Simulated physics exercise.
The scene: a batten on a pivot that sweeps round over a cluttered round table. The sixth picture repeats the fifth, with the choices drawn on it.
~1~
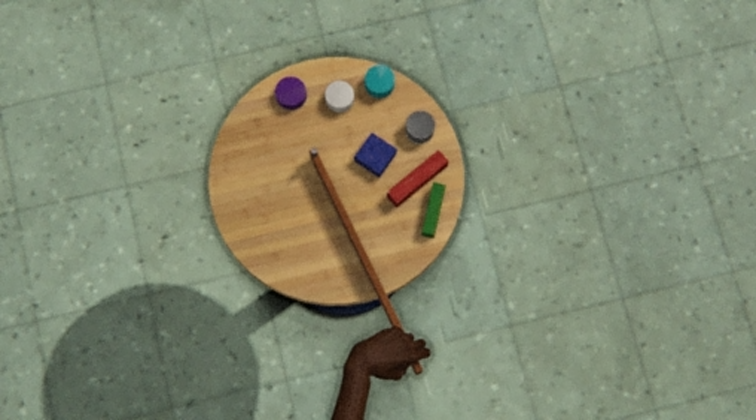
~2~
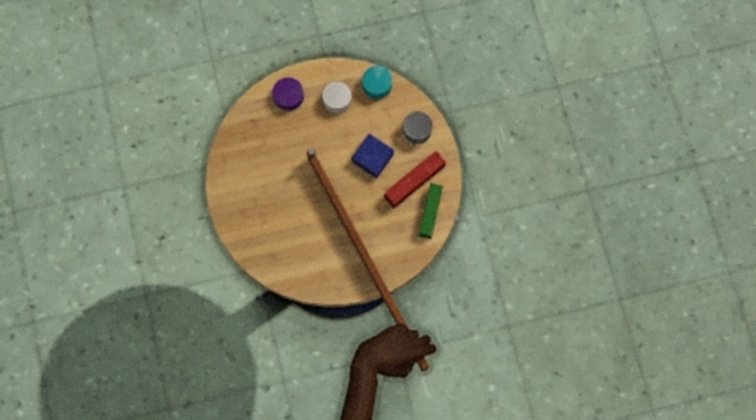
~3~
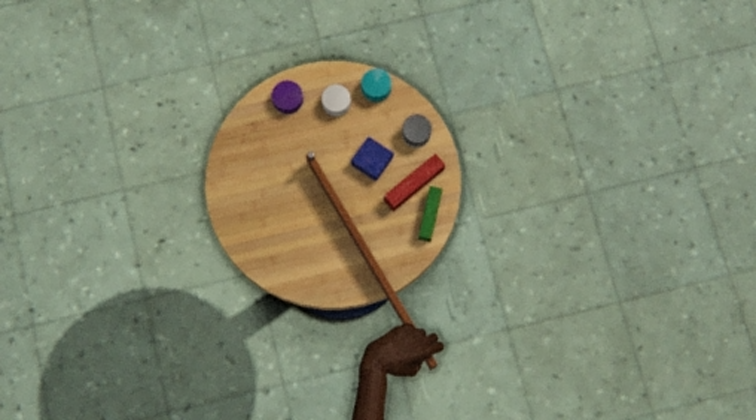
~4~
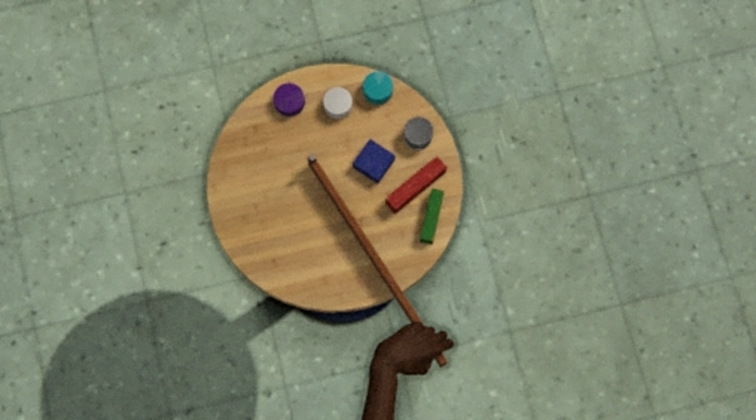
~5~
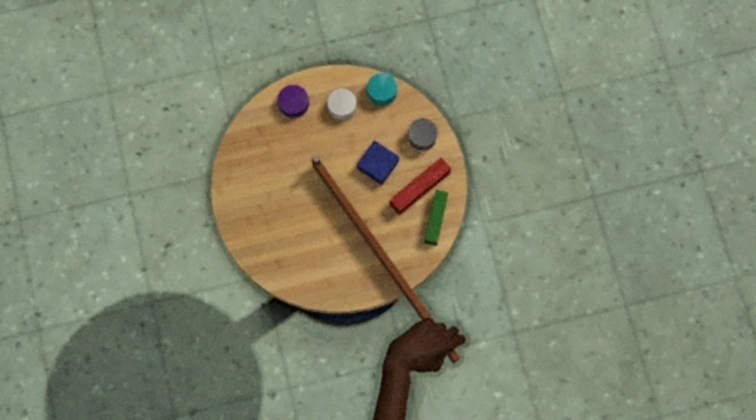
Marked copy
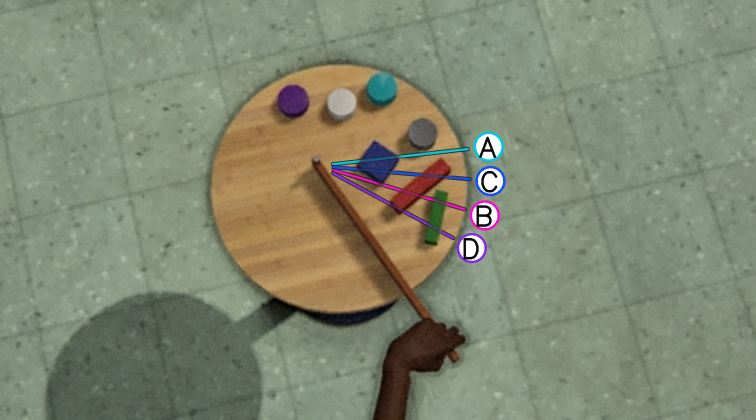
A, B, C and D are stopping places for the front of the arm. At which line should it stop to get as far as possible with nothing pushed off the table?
The farthest safe stop is B.
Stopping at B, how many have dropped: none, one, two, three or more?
The count is none.
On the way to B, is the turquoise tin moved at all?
By then, no.
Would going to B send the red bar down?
By then, no.
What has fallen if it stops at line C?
The green bar.
On the marked copy, A at (400, 157); B at (399, 190); C at (402, 173); D at (393, 206).
Taking B. A third of the way, arm (378, 213); turquoise tin (382, 90); green bar (436, 218).
Two thirds of the way, arm (389, 197); green bar (449, 196); red bar (426, 177).
When it is over, arm (394, 185); green bar (460, 179); red bar (432, 165); nothing has fallen.
As for the rest, A drops the green bar; C drops the green bar; D is safe but short.
